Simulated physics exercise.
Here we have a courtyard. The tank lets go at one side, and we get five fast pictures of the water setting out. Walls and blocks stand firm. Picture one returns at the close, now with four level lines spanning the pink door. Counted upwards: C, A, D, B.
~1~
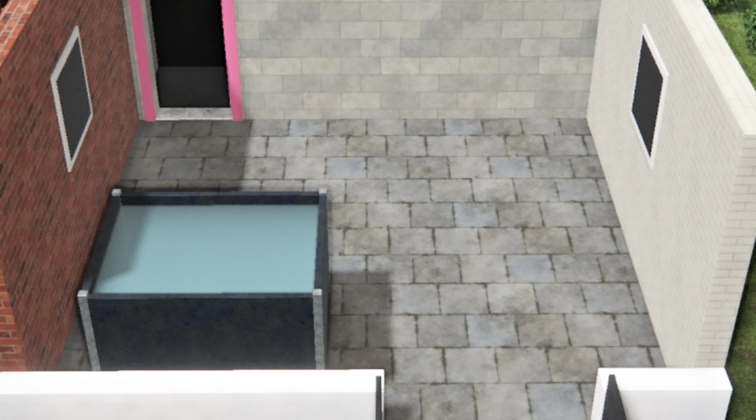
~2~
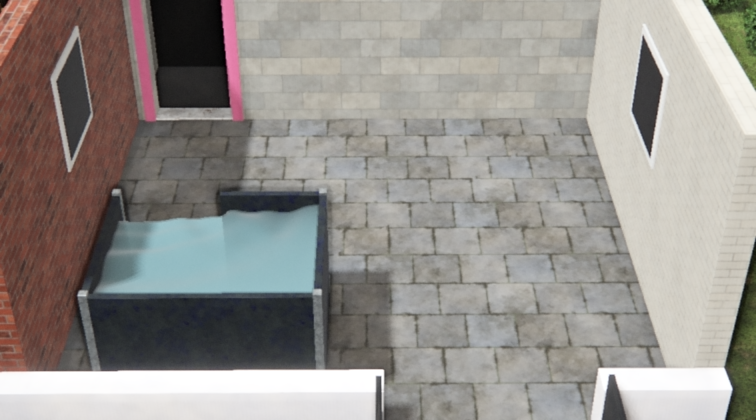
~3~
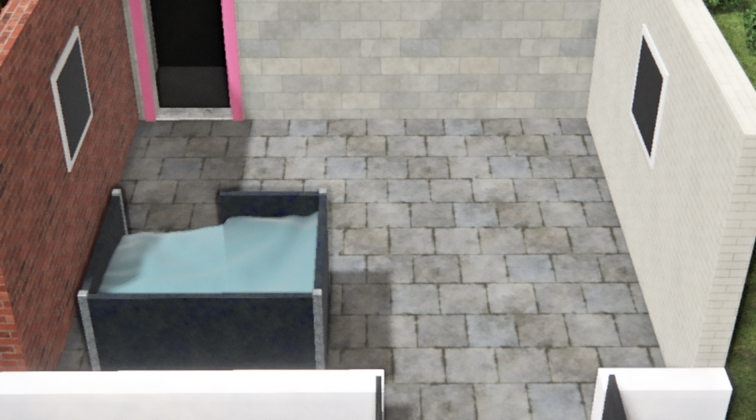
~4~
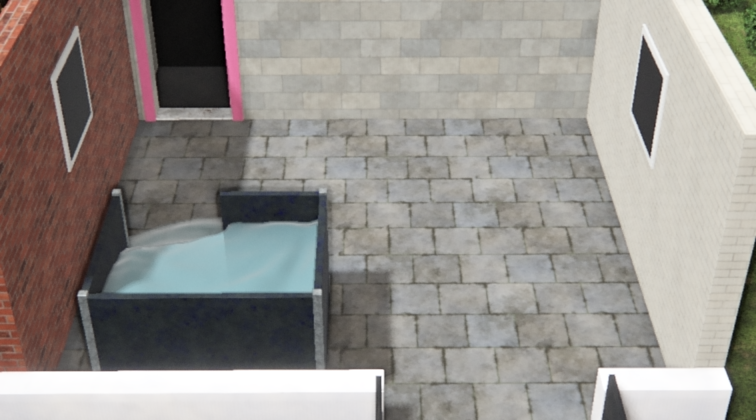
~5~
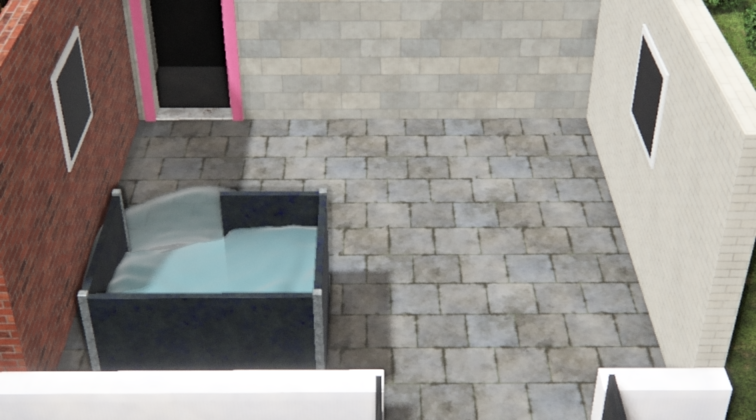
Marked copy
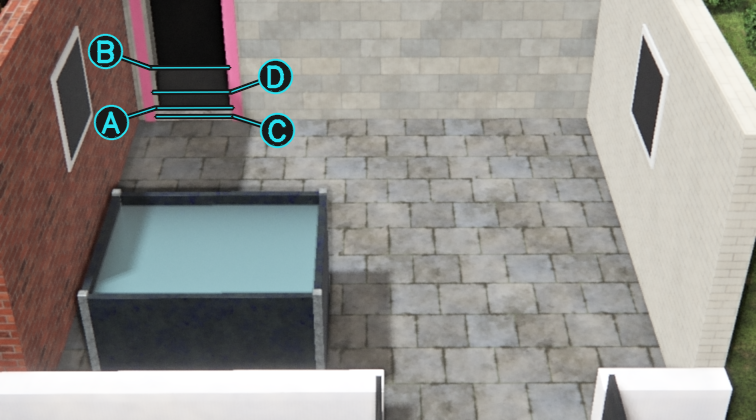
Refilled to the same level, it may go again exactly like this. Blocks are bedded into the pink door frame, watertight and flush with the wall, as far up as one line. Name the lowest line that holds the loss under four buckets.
I would pick mark B.
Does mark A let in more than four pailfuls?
Yes, that goes wrong.
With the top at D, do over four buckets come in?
Yes.
On the marked copy, A at (193, 107); B at (189, 67); C at (194, 116); D at (192, 92); from the bottom up C, A, D, B.
For mark A, dozens of bucketfuls pour in.
For mark B, a splash gets over, under a bucket.
For mark C, dozens of bucketfuls pour in.
For mark D, about 14 bucketfuls get in.
